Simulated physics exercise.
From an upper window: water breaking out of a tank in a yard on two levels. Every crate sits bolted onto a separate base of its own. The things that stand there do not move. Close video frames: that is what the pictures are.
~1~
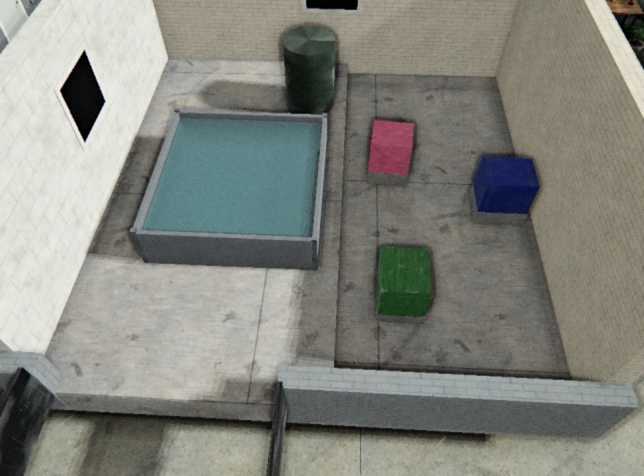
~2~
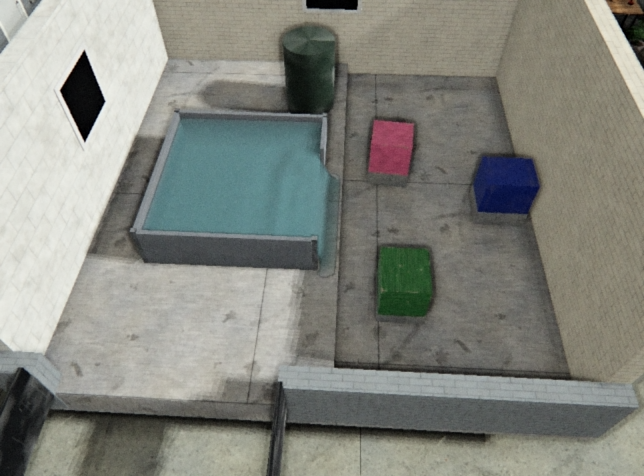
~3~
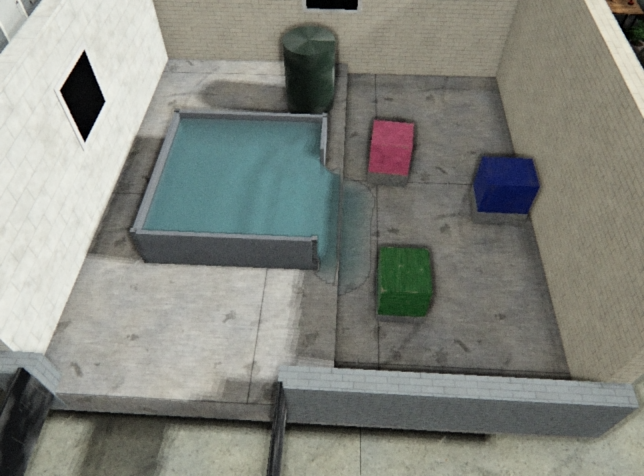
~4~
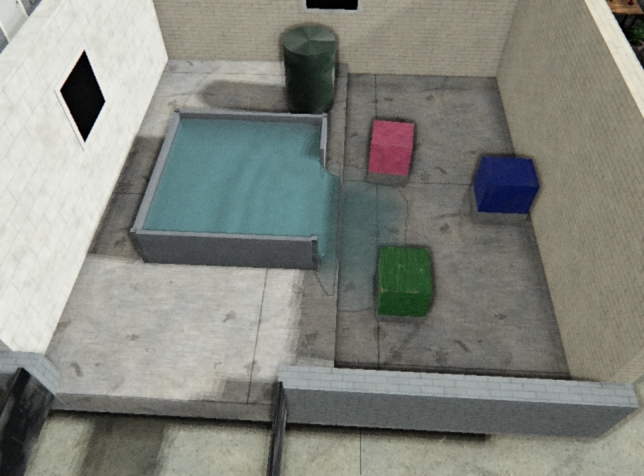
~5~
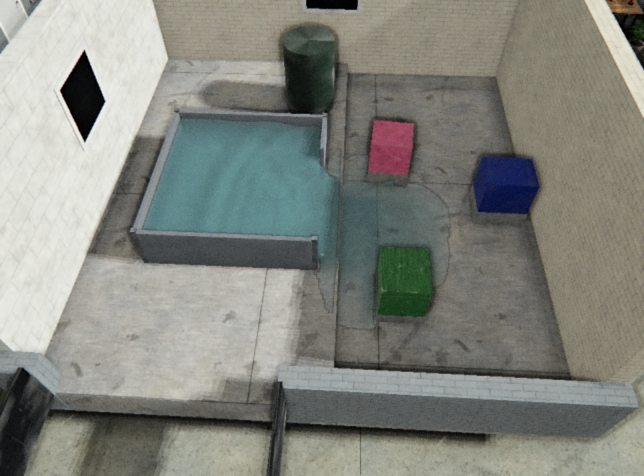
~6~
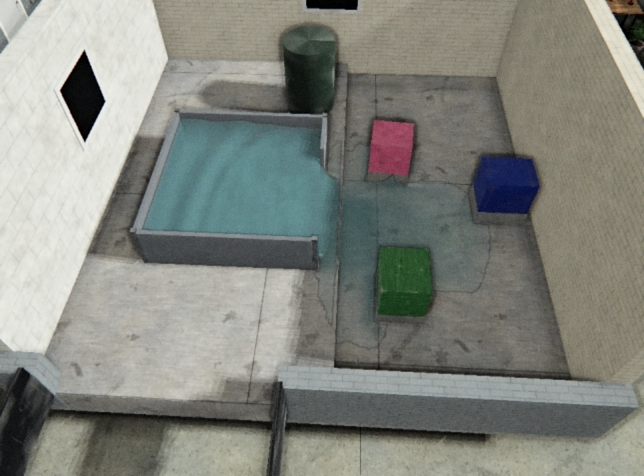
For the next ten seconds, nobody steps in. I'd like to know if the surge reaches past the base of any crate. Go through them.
Here is how it goes: The pink crate is not reached; the green crate is reached; the blue crate is reached.
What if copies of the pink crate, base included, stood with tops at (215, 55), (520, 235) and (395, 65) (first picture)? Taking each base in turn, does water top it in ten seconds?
Result, in sequence: Is missed, is inundated, is missed.
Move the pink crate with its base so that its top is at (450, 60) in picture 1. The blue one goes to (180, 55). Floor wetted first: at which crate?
Answer: The green crate.
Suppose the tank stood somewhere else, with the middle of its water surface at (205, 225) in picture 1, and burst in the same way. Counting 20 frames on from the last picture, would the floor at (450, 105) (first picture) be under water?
By that frame the spot is drenched.
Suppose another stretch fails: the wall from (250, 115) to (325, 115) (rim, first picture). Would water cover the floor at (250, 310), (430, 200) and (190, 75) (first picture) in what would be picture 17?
Taking them in turn, I get left untouched, then left untouched, then sodden.
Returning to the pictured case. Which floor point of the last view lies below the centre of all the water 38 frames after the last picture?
Estimate: (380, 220).
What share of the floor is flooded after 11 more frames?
I reckon 30 per cent or so.
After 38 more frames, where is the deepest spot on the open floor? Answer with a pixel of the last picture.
It will be deepest around (344, 288).
A moment on, water covers 25 % of the floor; the pink crate water round its plinth, the green crate water round its plinth, the blue crate water round its plinth.
Next, water covers 30 % of the floor; the pink crate water round its plinth, the green crate water round its plinth, the blue crate water round its plinth.
Then, water covers 45 % of the floor; the pink crate water round its plinth, the green crate water round its plinth, the blue crate water round its plinth.
Later, water covers 60 % of the floor; the pink crate water round its plinth, the green crate water round its plinth, the blue crate water round its plinth.
In the end, water covers 55 % of the floor; the pink crate stayed above the water, the green crate was topped, the blue crate was topped.
